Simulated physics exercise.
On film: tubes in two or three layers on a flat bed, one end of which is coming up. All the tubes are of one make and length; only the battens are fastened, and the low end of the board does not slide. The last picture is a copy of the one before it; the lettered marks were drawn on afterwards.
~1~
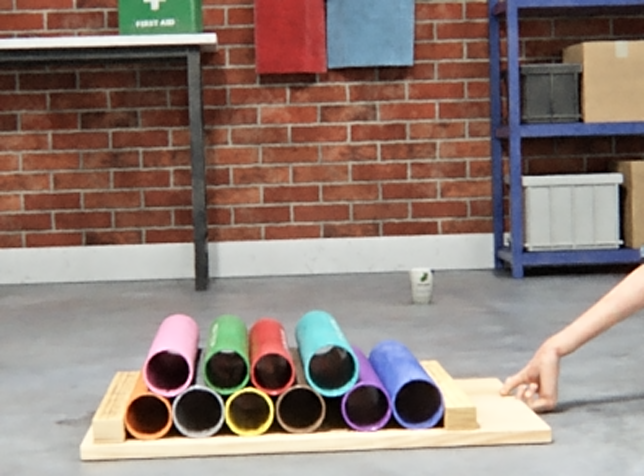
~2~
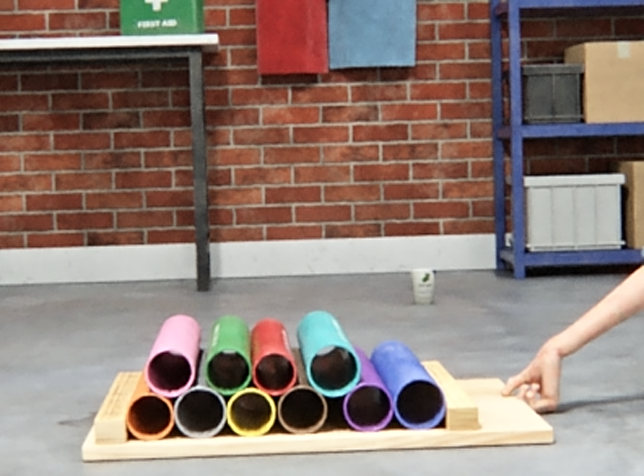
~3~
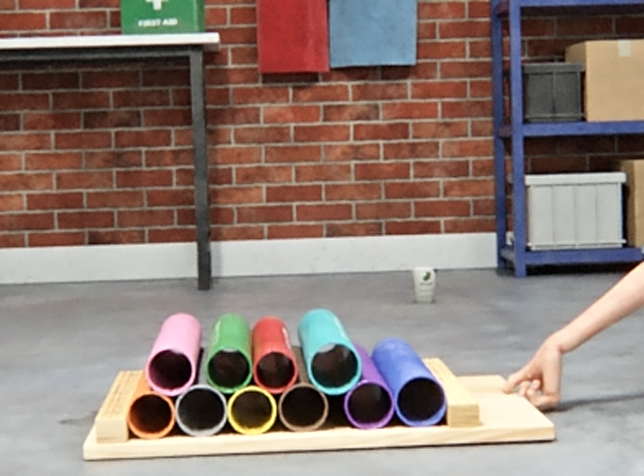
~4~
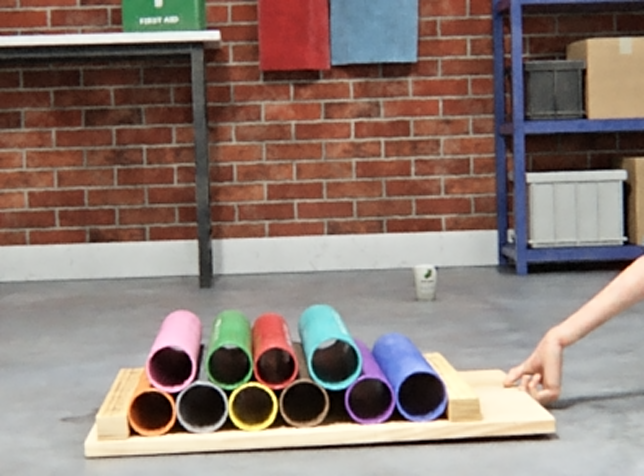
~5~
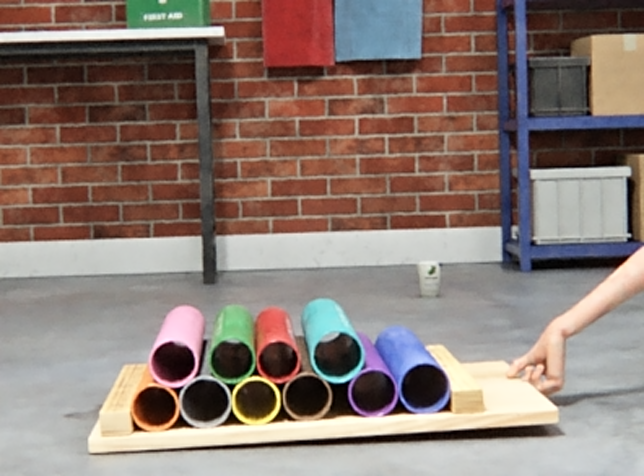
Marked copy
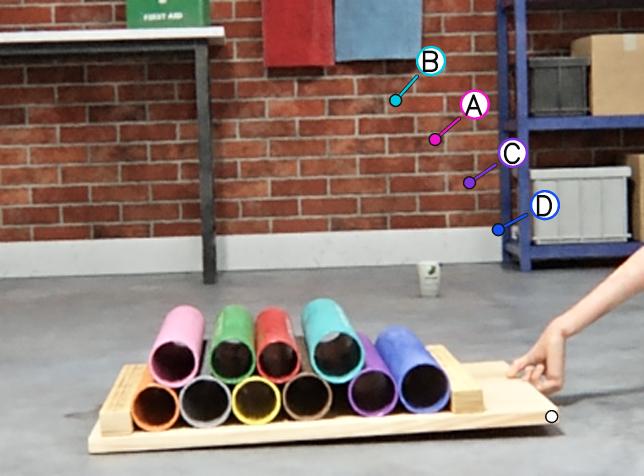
On a grey floor, a hand slightly raises the right end of a board holding stacked coloured tubes.
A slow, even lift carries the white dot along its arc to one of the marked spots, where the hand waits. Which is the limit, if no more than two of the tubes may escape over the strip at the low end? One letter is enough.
The highest mark that will do is D.
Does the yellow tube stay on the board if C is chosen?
The yellow tube: Yes.
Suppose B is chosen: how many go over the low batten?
The count is four.
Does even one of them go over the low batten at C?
Yes, at C.
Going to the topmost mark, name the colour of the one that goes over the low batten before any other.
It is the pink one.
On the marked copy, A at (435, 139); B at (396, 101); C at (470, 183); D at (498, 230); the white dot at (552, 417).
Following D. Soon after the start, board at 16°.
Later, board at 26°.
In the end, board at 26°, one over the low batten (pink).
As for the rest, A four over the low batten (pink, green, red, turquoise); B four over the low batten (pink, green, red, turquoise); C four over the low batten (pink, green, red, turquoise).
